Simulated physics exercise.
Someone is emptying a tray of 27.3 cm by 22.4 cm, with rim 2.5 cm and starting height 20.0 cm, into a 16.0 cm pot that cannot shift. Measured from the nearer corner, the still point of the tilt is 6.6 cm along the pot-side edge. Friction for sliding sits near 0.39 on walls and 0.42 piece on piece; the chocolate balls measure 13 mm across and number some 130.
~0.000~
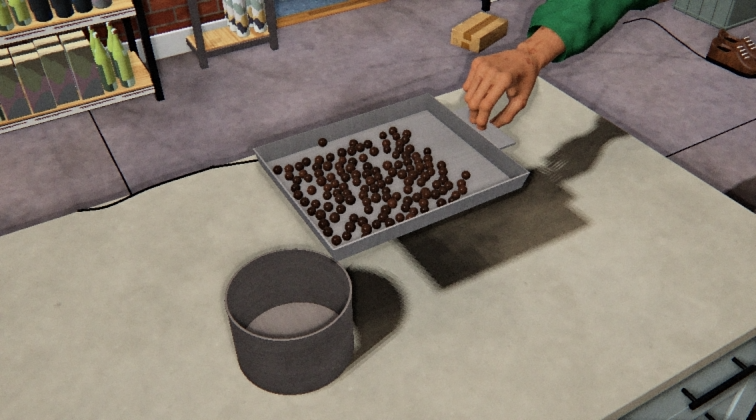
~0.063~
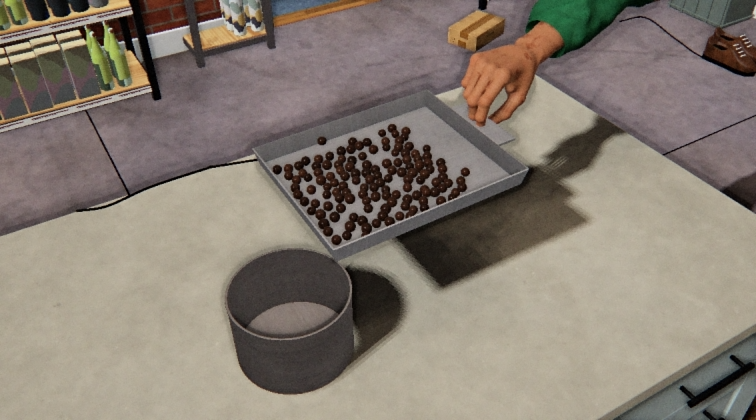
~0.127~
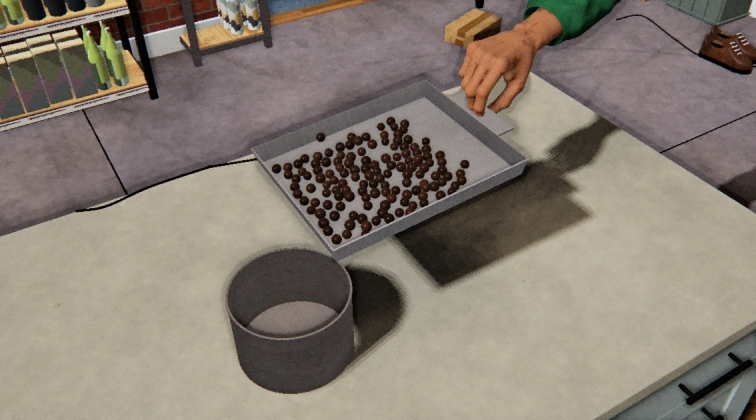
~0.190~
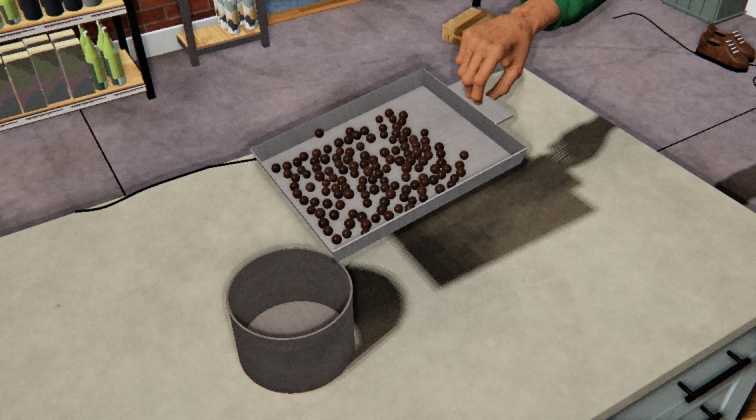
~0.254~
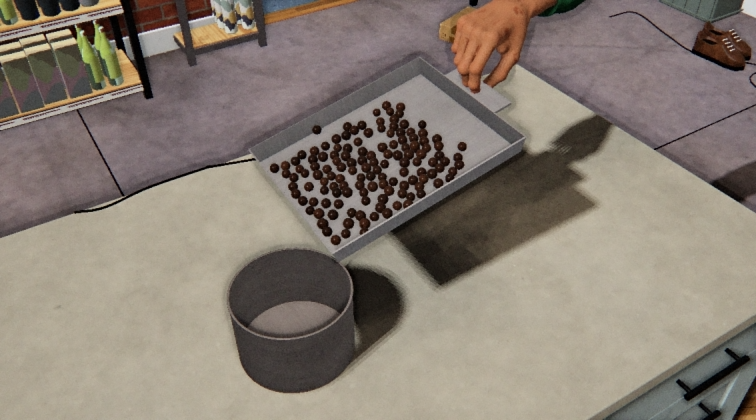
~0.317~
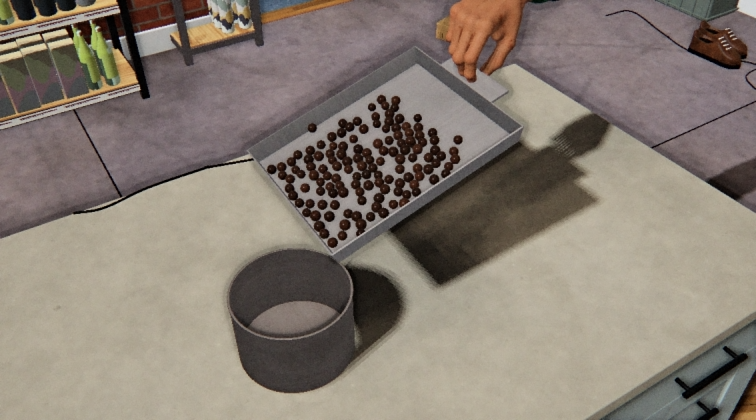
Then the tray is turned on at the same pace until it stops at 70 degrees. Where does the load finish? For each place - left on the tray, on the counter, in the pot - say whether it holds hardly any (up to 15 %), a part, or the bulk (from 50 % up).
Tray: The bulk; counter: Hardly any; pot: A part.
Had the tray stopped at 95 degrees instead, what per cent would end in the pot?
70 %.
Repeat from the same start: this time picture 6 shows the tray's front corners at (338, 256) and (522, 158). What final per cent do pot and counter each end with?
Pot 0 % / counter 0 %.
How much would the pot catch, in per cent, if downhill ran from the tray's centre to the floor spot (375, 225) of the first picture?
The share comes to about 0 in a hundred.
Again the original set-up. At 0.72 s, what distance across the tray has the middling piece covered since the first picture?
It has moved some 5 cm from its start.
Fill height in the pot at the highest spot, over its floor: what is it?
Roughly 1.5 centimetres.
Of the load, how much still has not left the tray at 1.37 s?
Roughly 100 per cent.
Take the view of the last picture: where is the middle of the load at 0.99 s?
The middle of the load should be near (314, 182) then.
Then, at 0.72 s, tilt 42 degrees; the tray holds 100 %, the pot 0 %.
After 0.99 s, tilt 59 degrees; the tray holds 100 %, the pot 0 %.
Then, at 1.37 s, tilt 70 degrees; the tray holds 100 %, the pot 0 %.
In the end, at 2.8 s, tray 75 %, counter 5 %, pot 25 %.
